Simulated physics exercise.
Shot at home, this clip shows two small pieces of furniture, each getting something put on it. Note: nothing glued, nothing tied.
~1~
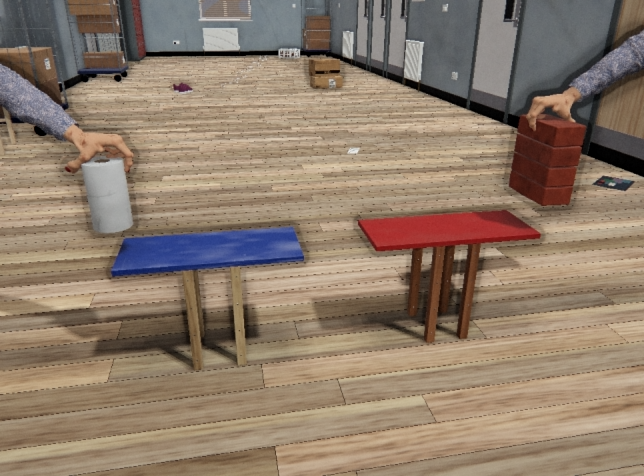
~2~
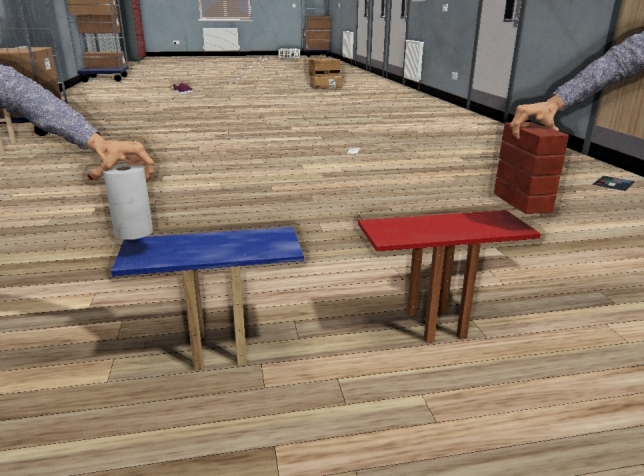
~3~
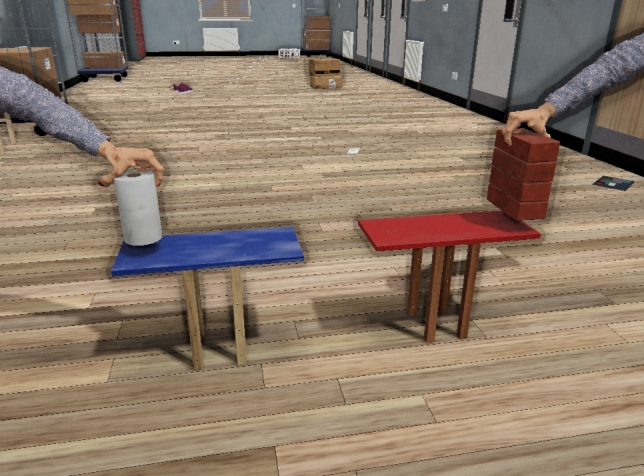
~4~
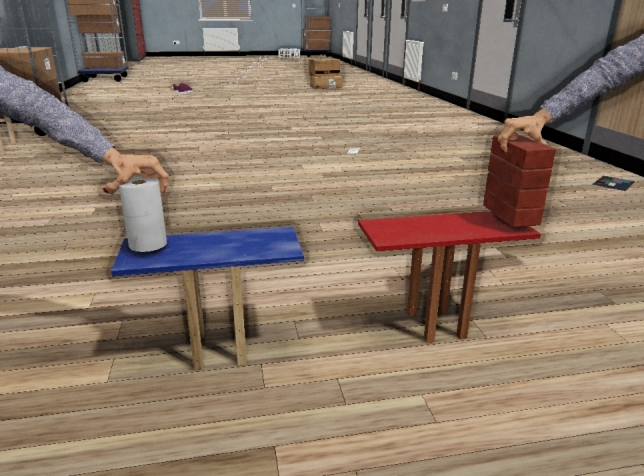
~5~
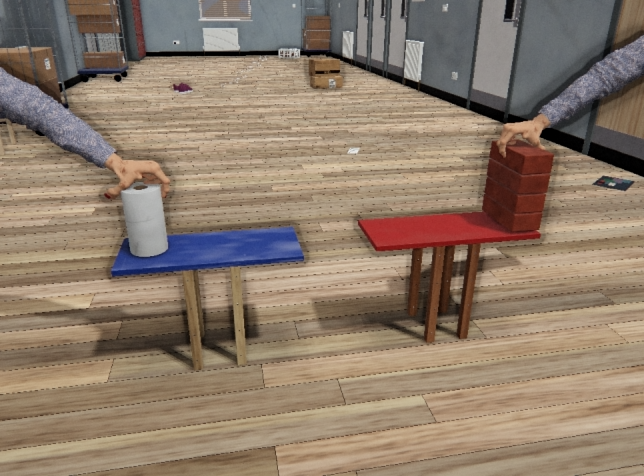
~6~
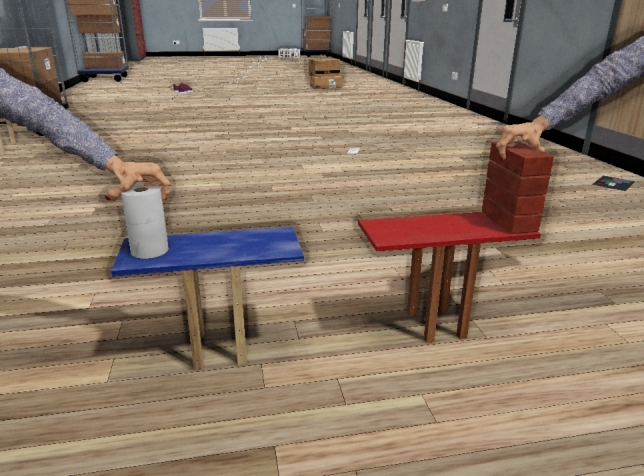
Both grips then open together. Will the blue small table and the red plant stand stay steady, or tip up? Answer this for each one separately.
Outcome: The blue small table stays flat on its feet and the red plant stand tips up.
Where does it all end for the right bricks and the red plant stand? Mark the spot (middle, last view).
The right bricks around (637, 292); the red plant stand around (511, 258).
Then, 0.42 s past the last view, blue small table at rest near (211, 249); red plant stand leaning 26° off how it started near (483, 228).
Finally, the blue small table keeps steady, near (211, 249); the red plant stand goes over, near (511, 258).
